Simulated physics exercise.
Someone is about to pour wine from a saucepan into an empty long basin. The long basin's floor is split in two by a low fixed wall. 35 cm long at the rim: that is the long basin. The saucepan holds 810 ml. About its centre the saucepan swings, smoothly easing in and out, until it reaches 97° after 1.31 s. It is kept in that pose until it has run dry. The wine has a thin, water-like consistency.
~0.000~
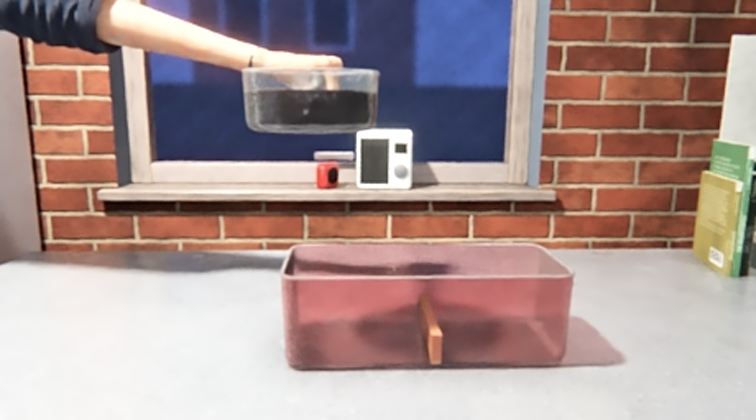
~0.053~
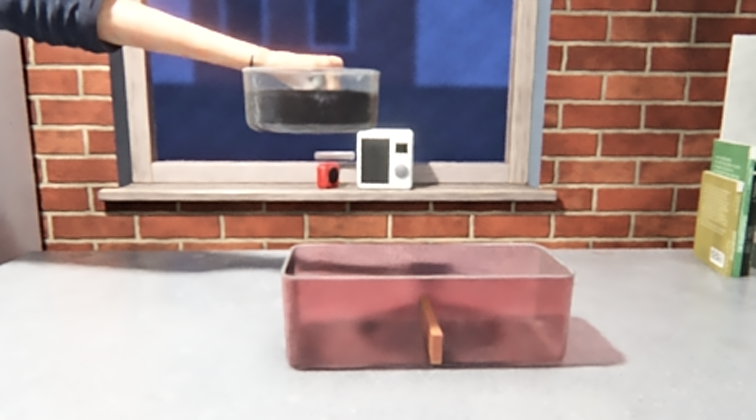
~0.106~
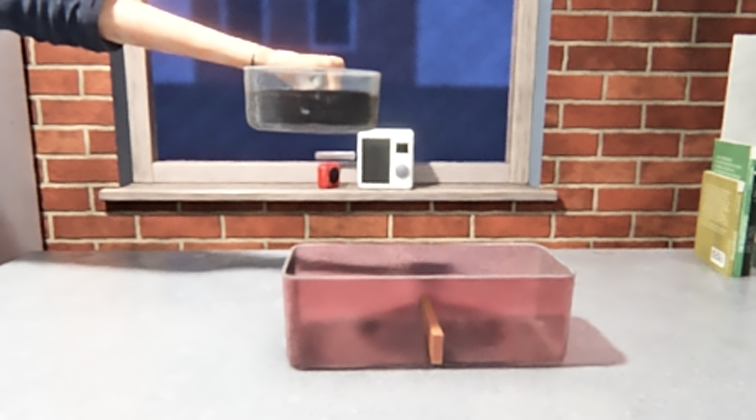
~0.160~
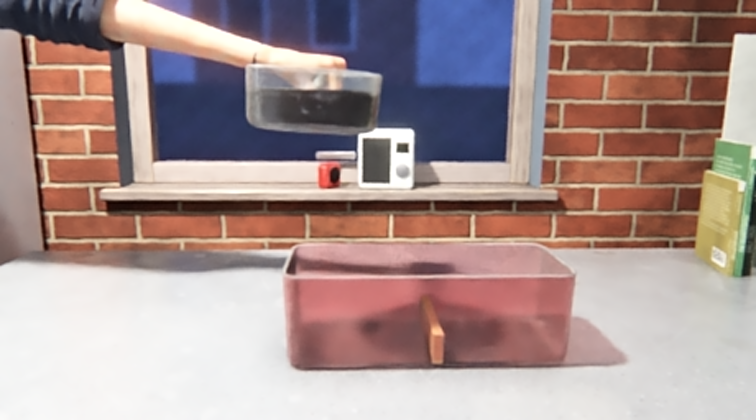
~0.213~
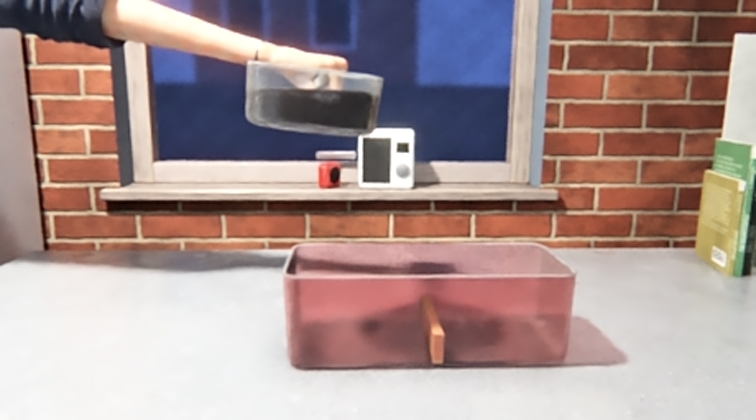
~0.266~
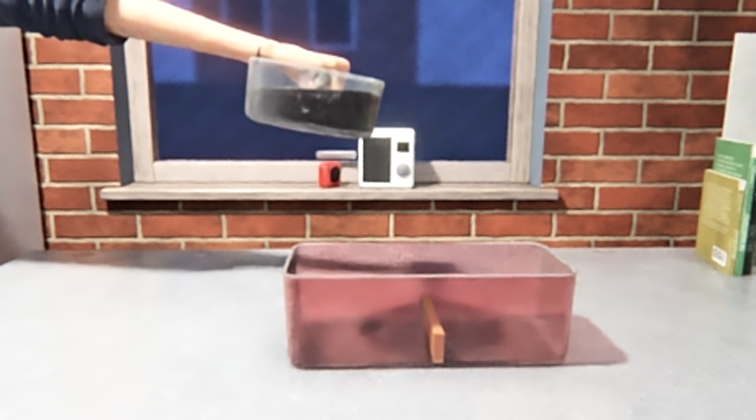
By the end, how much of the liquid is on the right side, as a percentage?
Around 53 percent.
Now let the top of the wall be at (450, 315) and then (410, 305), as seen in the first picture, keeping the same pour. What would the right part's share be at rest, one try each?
Respectively 25 and 70 %.
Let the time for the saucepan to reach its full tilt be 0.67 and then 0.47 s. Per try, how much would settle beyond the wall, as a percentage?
The first try gives around 40 percent, the second around 30 percent.
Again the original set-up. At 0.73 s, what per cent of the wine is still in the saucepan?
Roughly 64 per cent.
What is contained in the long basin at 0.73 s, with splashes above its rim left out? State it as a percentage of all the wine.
Some 5 per cent.
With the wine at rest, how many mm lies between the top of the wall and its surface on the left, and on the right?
Left about 24 mm, while the right is about 18 mm.
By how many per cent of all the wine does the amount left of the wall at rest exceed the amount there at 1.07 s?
That amounts to roughly 26 per cent of the whole.
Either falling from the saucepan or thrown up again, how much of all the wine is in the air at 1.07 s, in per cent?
16 in a hundred, give or take.
Then, 0.73 s in, the tilt is 57° and 64 per cent is still to pour, 3 is left of the wall and 2 right of it.
Then, 1.07 s in, the tilt is 89° and 14 per cent is still to pour, 19 is left of the wall and 51 right of it.
Then, 1.42 s in, the tilt is 97° and 2 per cent is still to pour, 42 is left of the wall and 53 right of it.
Then, 1.81 s in, the tilt is 97° and 0 per cent is still to pour, 46 is left of the wall and 53 right of it.
Finally, 46 per cent lies left of the wall, 53 right of it and 1 outside.
